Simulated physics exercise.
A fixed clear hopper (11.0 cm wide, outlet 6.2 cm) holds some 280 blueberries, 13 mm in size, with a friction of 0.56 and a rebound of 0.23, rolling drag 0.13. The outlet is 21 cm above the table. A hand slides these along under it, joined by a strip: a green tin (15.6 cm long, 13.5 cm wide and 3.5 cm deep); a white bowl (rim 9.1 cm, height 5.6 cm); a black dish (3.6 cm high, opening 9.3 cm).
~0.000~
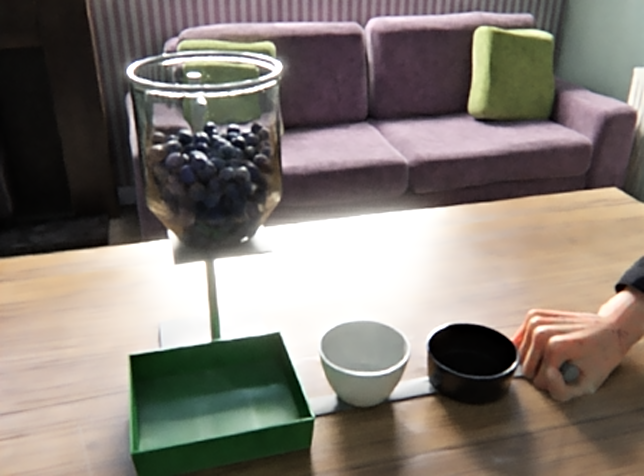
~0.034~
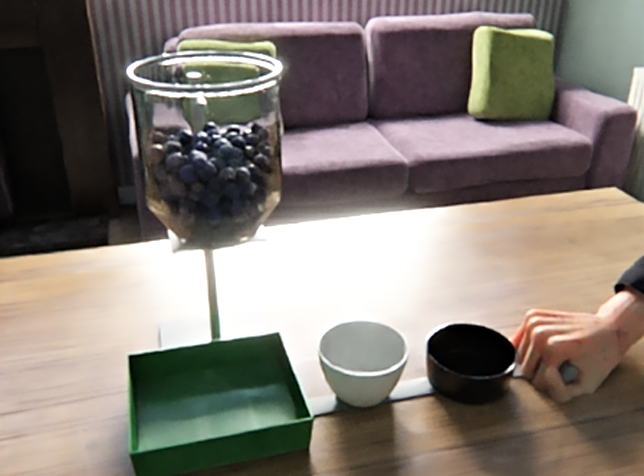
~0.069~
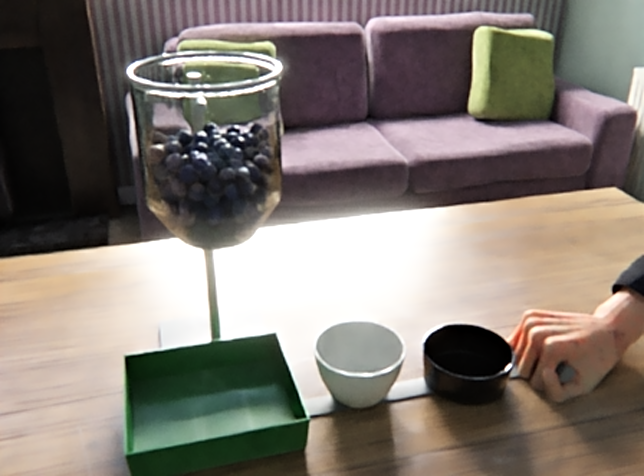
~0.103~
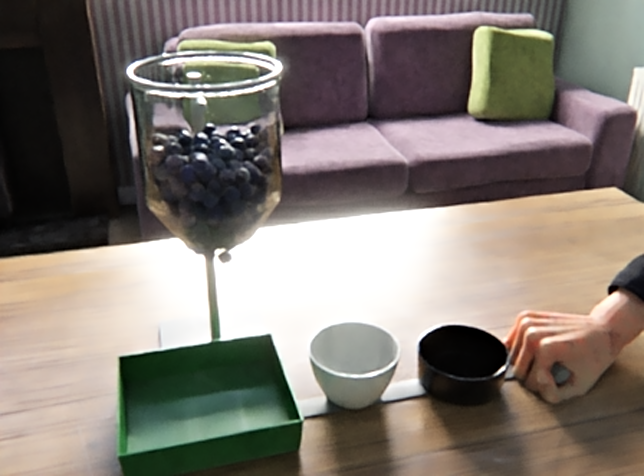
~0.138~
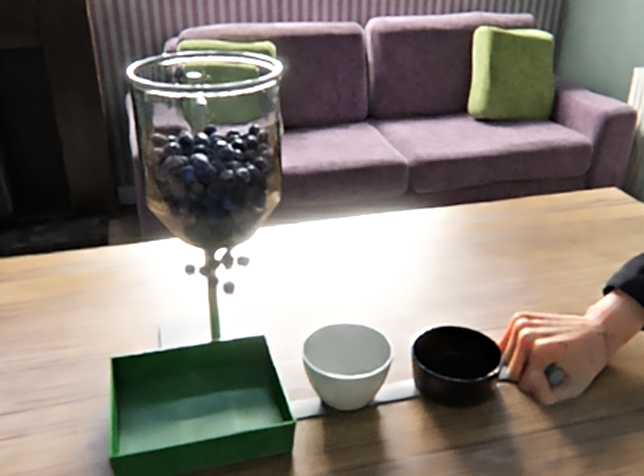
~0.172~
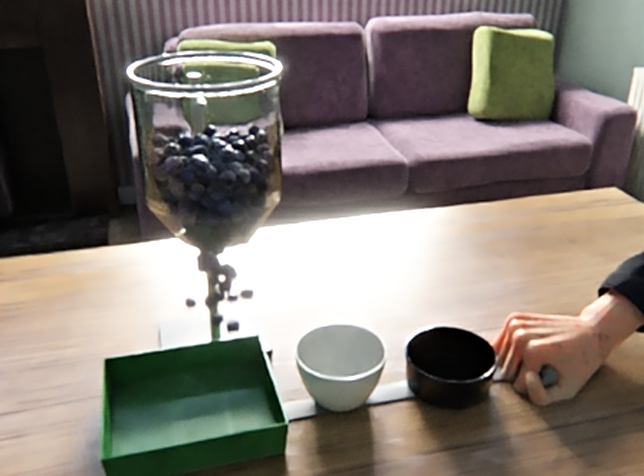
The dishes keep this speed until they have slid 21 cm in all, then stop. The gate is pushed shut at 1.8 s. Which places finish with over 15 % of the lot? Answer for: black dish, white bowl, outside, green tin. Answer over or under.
Black dish: Under, white bowl: Over, outside: Over, green tin: Over.
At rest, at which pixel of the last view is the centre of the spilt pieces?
Near (207, 408).
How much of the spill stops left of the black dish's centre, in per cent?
About 90 per cent.
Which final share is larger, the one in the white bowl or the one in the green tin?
More ends in the white bowl.
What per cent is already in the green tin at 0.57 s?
Near 25 per cent so far.
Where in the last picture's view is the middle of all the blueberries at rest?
Near (154, 420).
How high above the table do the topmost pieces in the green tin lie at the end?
Some 2.5 cm.
After 0.57 s, white bowl 10 %, green tin 25 %, outside 15 %, hopper 40 %, in the air 15 %; middle of all pieces on or above the table near (203, 317).
After 0.90 s, white bowl 45 %, green tin 25 %, outside 15 %, in the air 10 %; middle of all pieces on or above the table near (168, 396).
Then, at 1.20 s, white bowl 45 %, green tin 25 %, outside 25 %, black dish 5 %; middle of all pieces on or above the table near (137, 416).
After 1.49 s, white bowl 45 %, green tin 25 %, outside 25 %, black dish 5 %; middle of all pieces on or above the table near (138, 416).
By 2.4 s all is still; white bowl 45 %, green tin 25 %, outside 25 %, black dish 5 %, hopper 0 %.
